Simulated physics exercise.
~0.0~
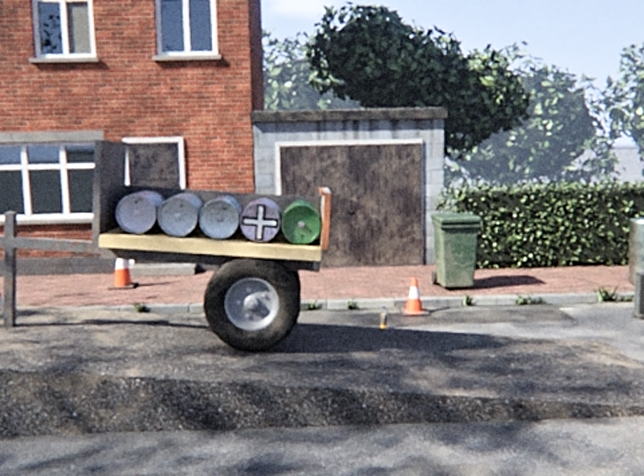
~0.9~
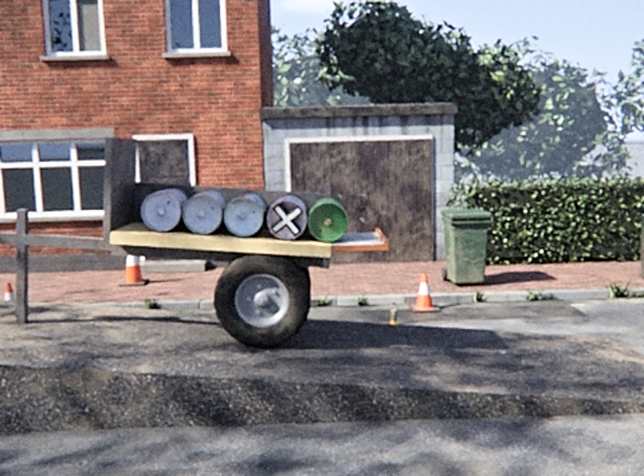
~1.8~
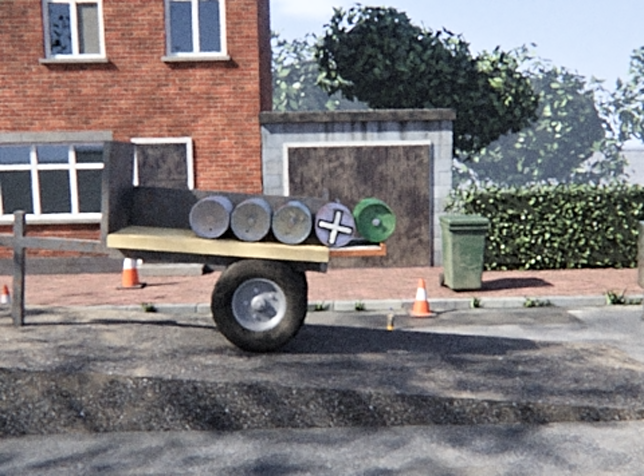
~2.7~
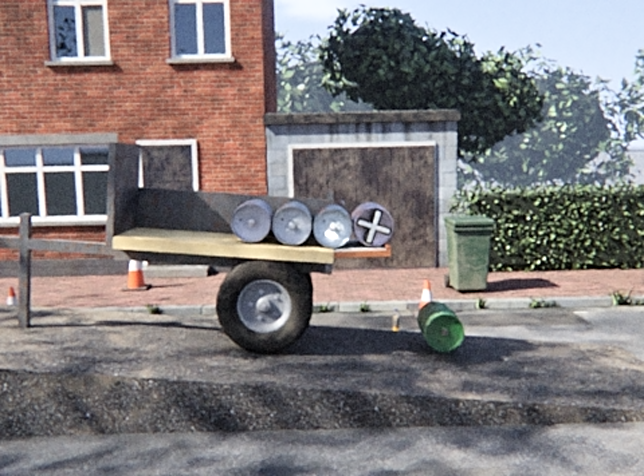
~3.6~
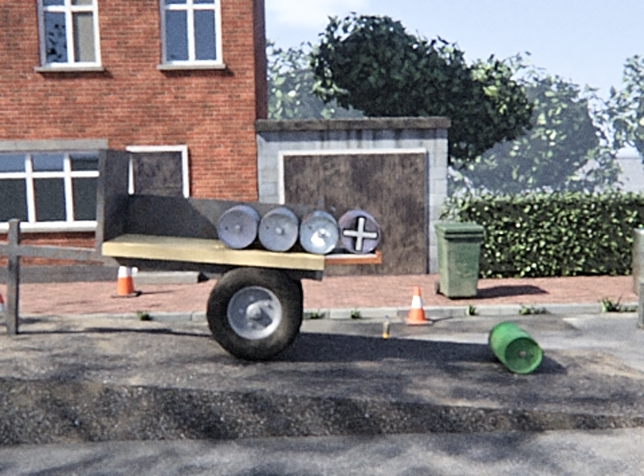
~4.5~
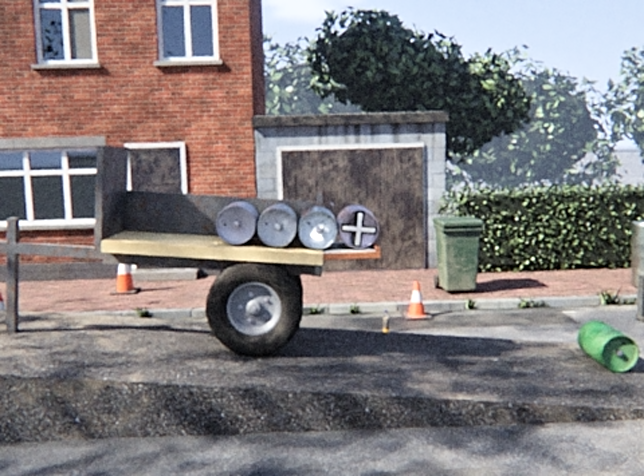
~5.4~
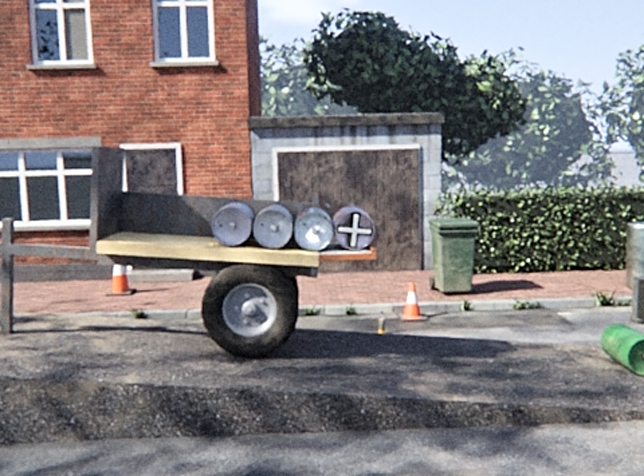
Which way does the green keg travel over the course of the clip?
It travels to the right, rolling off the lowered tailgate and then along the road.
